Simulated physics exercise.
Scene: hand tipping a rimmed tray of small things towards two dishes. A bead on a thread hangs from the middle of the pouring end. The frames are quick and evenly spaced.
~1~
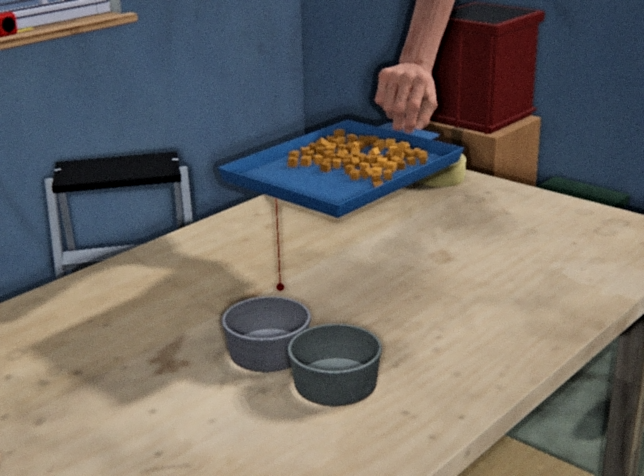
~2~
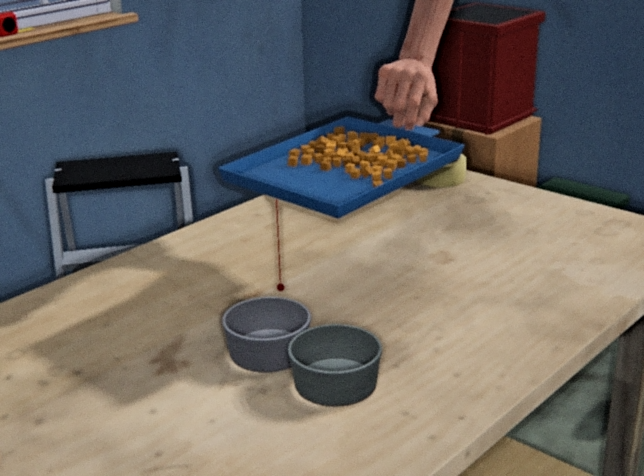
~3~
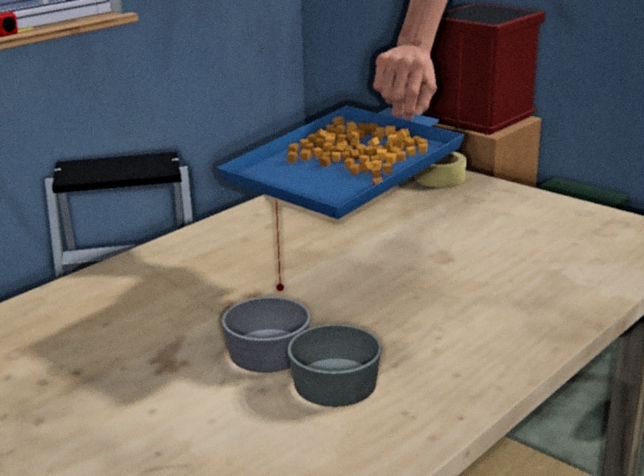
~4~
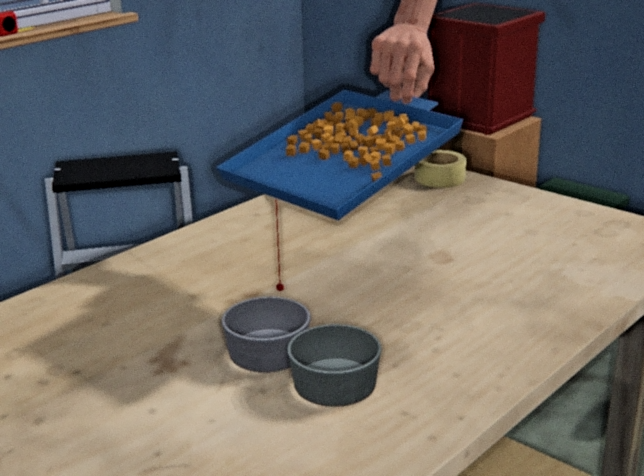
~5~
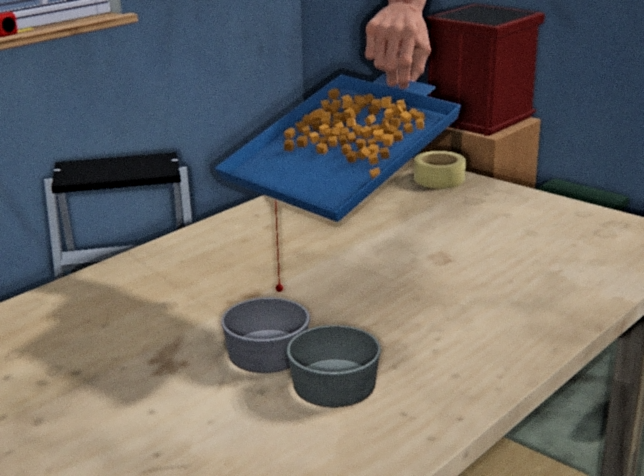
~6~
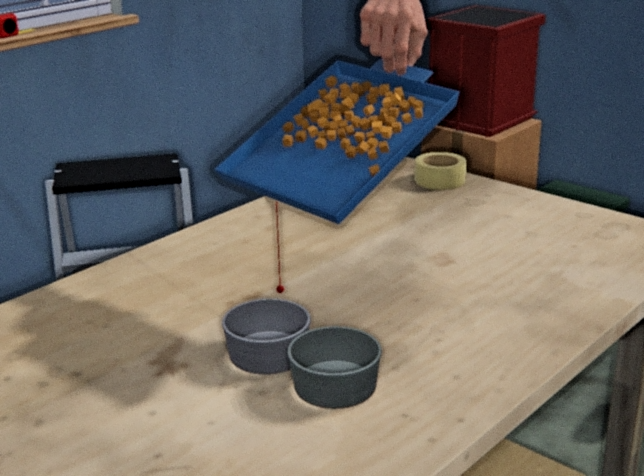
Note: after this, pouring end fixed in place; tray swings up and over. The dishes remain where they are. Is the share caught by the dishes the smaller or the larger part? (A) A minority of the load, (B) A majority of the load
The answer is B.
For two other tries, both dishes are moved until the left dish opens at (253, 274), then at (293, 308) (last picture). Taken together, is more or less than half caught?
Result - try one, below the halfway mark; try two, below the halfway mark.
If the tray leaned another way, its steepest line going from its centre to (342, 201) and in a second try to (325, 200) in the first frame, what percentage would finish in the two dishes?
You'd get 30 per cent the first time and 60 per cent the second time.
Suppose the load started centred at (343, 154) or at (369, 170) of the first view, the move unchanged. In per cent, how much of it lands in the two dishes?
First case around 60 %, second case around 80 %.
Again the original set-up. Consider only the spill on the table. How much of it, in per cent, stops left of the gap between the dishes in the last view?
Left fraction: Around 100 per cent.
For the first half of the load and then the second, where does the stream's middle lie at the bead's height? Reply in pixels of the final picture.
(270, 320), then (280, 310).
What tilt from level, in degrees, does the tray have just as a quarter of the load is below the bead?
Roughly 100°.
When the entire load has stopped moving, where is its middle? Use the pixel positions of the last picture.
The centre settles at about (267, 354).
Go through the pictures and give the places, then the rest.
The first picture shows corners of the pouring end at (223, 167) and (338, 203), level; middle of the load at (355, 153), croutons; left dish at (237, 348); right dish at (305, 381); bead on its thread at (280, 287).
The second picture shows corners of the pouring end at (223, 167) and (338, 204), level; middle of the load at (356, 151).
The third picture shows corners of the pouring end at (223, 167) and (337, 205), tipped barely, lowest at the right corner; middle of the load at (355, 144).
The fourth picture shows corners of the pouring end at (221, 166) and (336, 207), tipped a little, lowest at the right corner; middle of the load at (354, 133).
The fifth picture shows corners of the pouring end at (220, 167) and (335, 209), tipped clearly, lowest at the right corner; middle of the load at (351, 123).
The sixth picture shows corners of the pouring end at (220, 168) and (335, 212), tipped clearly, lowest at the right corner; middle of the load at (349, 116); left dish at (236, 350); right dish at (304, 383).
Soon, tray tipped steeply; nearly all on the tray; a stray few in the air.
A while on, tray tipped past a quarter turn; about two thirds on the tray; a small part in the right dish; a small part in the left dish; a small part outside both; a small part in the air.
Towards the end, tray tipped past a quarter turn; about a quarter in the right dish; about half in the left dish; about a third outside both.
Finally, tray tipped past a quarter turn; about a quarter in the right dish; about half in the left dish; about a third outside both.
